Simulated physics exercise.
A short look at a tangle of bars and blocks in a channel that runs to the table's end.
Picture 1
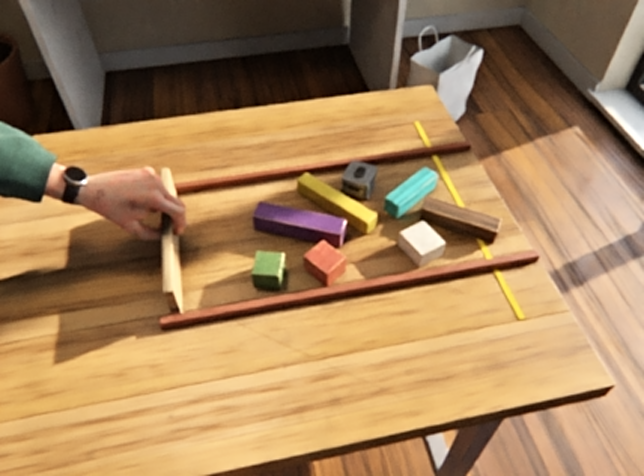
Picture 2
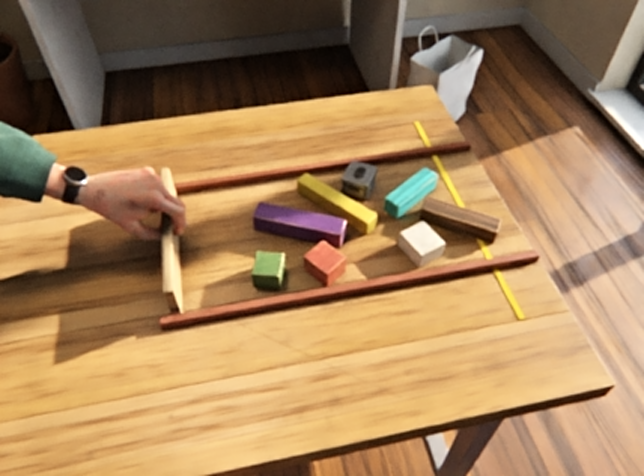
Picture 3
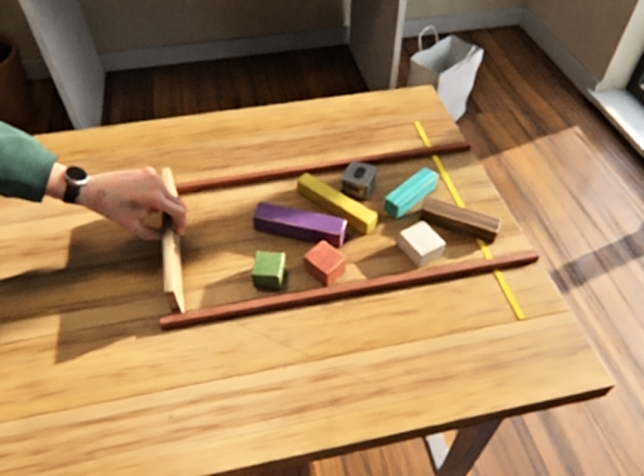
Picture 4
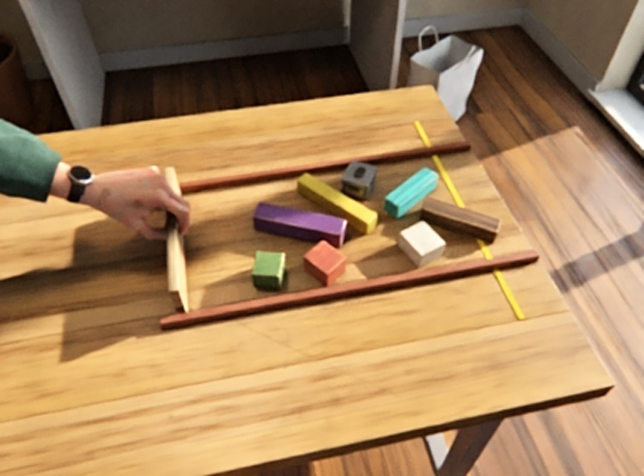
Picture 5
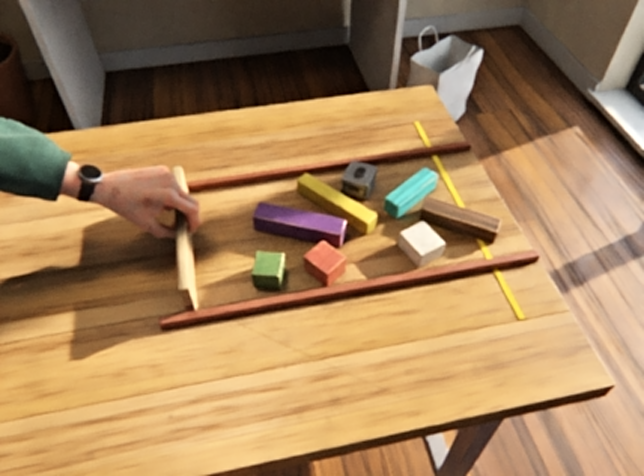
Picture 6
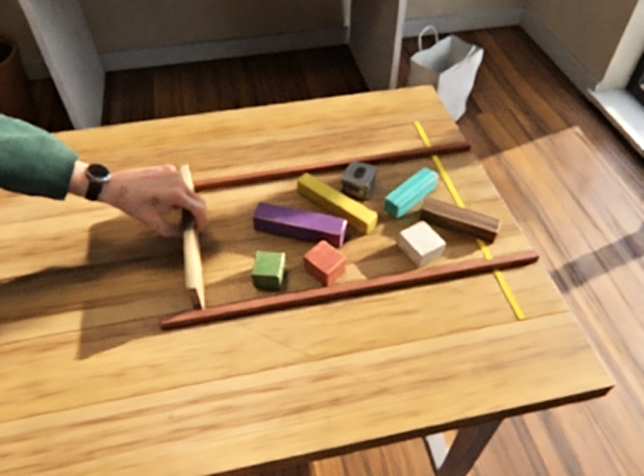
The footage shows a hand holding a pale board upright behind a tangle of coloured bars and blocks between two reddish rails on a wooden table, then sliding it slightly right while the pieces stay still.
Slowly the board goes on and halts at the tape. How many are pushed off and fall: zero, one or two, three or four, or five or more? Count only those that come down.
Outcome: The number that fall off is three or four.
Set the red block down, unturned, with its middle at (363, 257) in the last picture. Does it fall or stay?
The red block is kept.
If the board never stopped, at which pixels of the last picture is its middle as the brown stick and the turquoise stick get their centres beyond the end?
Near (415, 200) and (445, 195).
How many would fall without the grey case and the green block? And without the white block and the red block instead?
3 in the first case, 2 in the second.
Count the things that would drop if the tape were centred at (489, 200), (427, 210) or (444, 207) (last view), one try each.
Try by try, 7, 1 and 3.
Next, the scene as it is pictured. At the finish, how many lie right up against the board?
It touches 3.
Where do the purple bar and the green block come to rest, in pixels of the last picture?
The purple bar at (499, 200), the green block at (492, 229).
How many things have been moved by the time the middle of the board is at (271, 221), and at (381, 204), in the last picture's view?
The counts are 3 and 8.
A little later, none off yet; brown stick at rest near (459, 220); turquoise stick at rest near (411, 192); white block at rest near (421, 244).
When it is over, the number that fall off is three or four; down, white block, turquoise stick and brown stick.
